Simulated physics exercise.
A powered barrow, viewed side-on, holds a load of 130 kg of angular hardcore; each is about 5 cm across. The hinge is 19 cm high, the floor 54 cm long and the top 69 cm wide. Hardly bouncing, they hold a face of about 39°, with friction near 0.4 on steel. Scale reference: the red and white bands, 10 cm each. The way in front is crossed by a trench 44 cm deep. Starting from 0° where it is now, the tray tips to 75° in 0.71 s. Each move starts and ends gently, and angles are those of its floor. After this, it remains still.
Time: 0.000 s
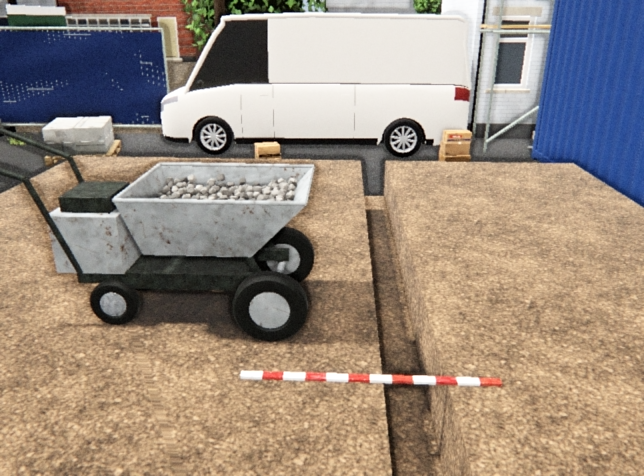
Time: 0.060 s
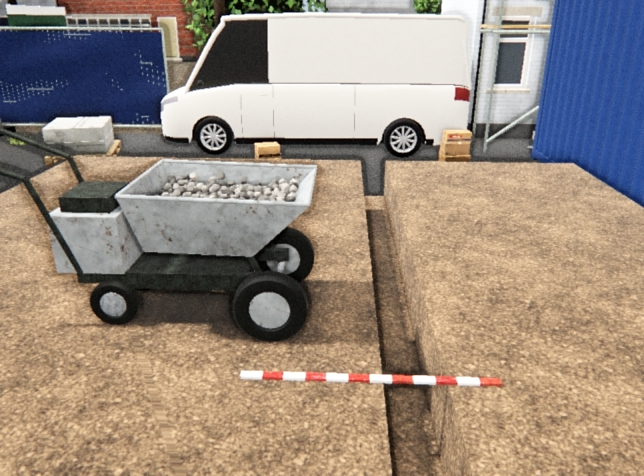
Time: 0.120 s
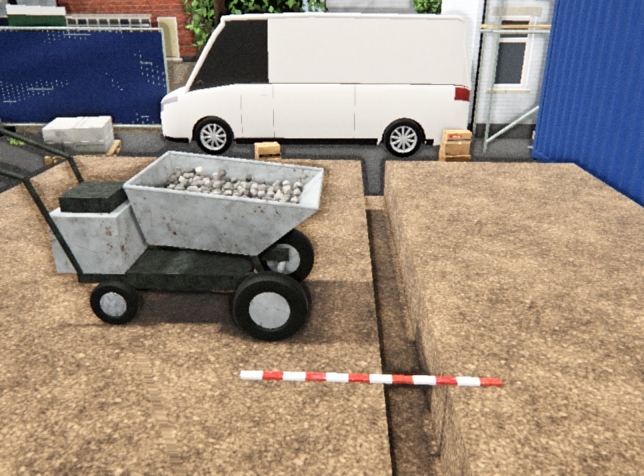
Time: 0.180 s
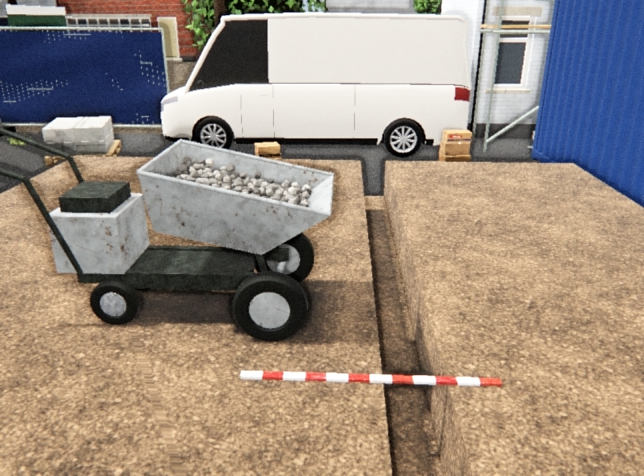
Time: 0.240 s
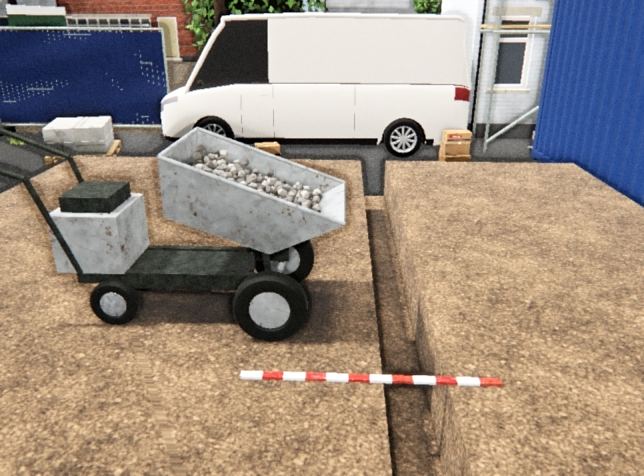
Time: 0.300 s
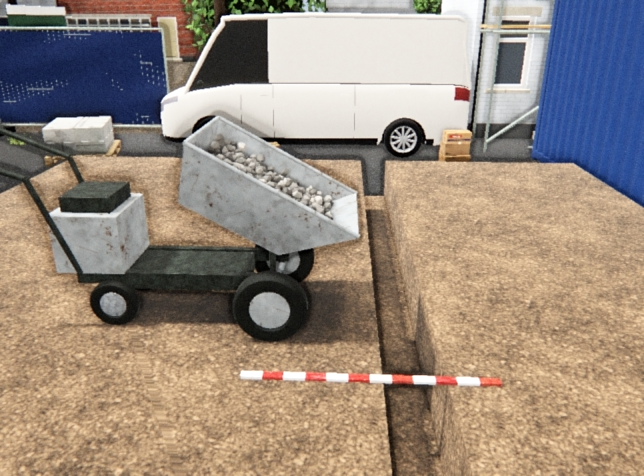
On a building site, a powered barrow's tray of grey stones slowly tilting forward to the right beside a narrow trench.
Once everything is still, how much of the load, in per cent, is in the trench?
About 67 per cent.
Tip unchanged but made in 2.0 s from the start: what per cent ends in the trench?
Close to 90 per cent then.
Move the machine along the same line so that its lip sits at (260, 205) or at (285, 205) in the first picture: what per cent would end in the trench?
Roughly 85 percent for the first, and 85 percent for the second.
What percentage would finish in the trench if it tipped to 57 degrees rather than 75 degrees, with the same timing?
Then about 35 per cent.
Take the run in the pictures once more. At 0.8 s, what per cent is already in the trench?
Roughly 30 percent of the load.
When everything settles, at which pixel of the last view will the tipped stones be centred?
The middle should be near (414, 358).
After 0.5 s the floor is at 63°; 100 % in the tray; the foremost stones are at (374, 269).
After 0.8 s the floor is at 75°; 67 % in the tray, 28 % in the trench, 5 % past the trench; the foremost stones are at (449, 317).
After 1.2 s the floor is at 75°; 7 % in the tray, 58 % in the trench, 35 % past the trench; the foremost stones are at (578, 311).
After 3.1 s the floor is at 75°; 0 % in the tray, 67 % in the trench, 33 % past the trench; the foremost stones are past the picture's edge.
